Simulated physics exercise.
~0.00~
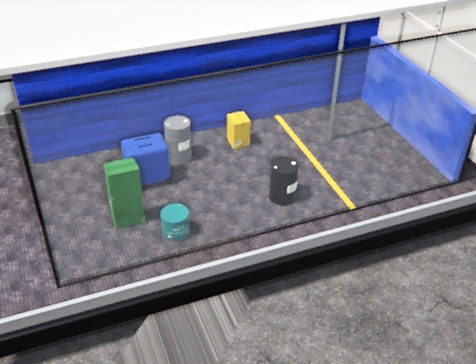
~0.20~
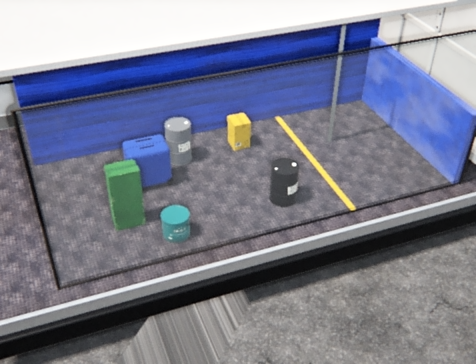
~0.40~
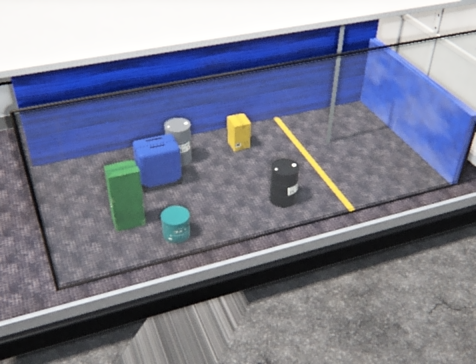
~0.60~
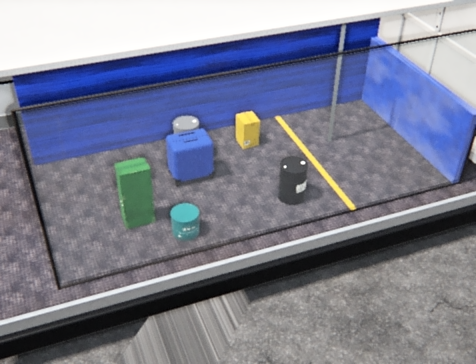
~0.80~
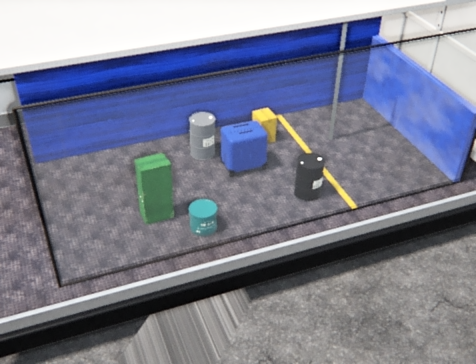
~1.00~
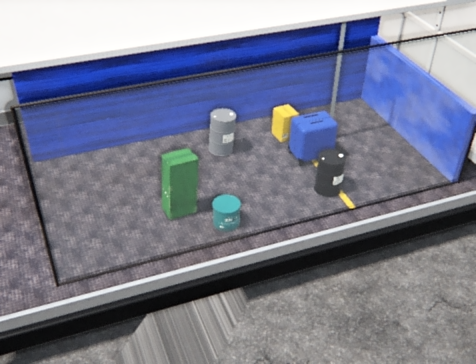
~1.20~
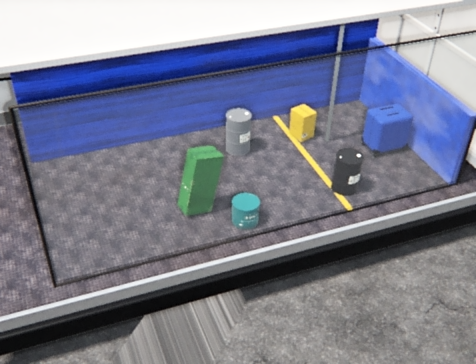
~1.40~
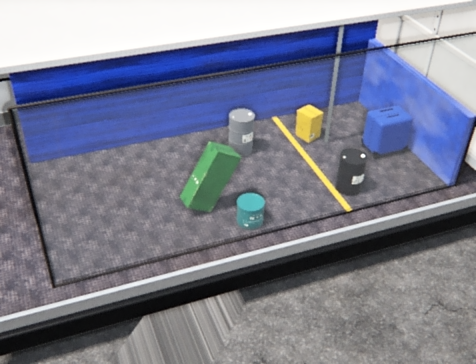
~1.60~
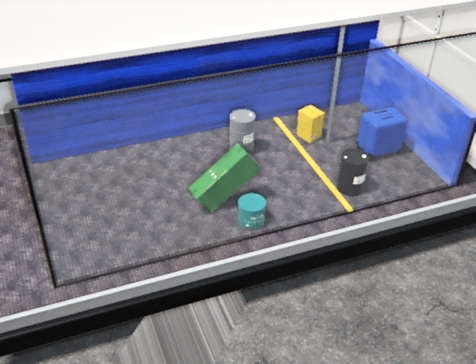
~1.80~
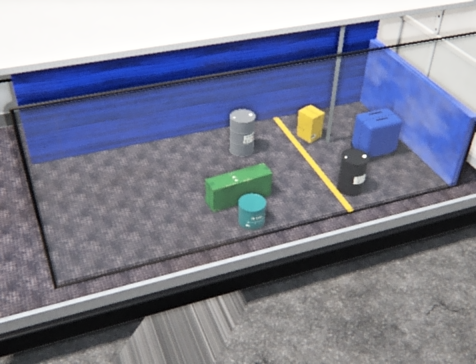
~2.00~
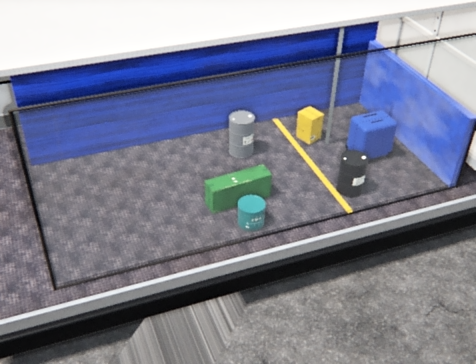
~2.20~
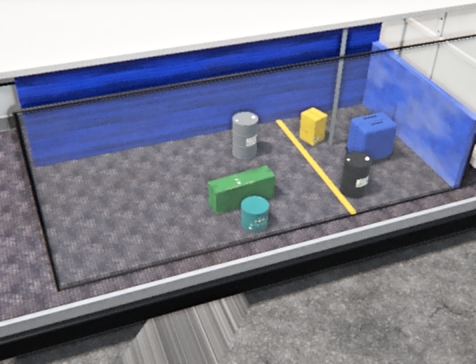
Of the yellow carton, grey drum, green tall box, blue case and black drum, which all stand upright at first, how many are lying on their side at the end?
Only one of them ends up lying on its side, the green tall box.
A blue case stands among a green tall box, a grey drum, a teal bucket, a yellow carton and a black drum in a grey-floored bay with blue walls, seen from above through a clear front. The case starts rolling right first, and then the other things slide the same way. It passes between the carton and the black drum, crosses the yellow line and reaches the right wall, then drifts back slightly. Meanwhile the green box tips rightward and falls onto its side behind the bucket. Finally the carton and black drum rest upright past the line, while the grey drum, green box and bucket stay left of it.
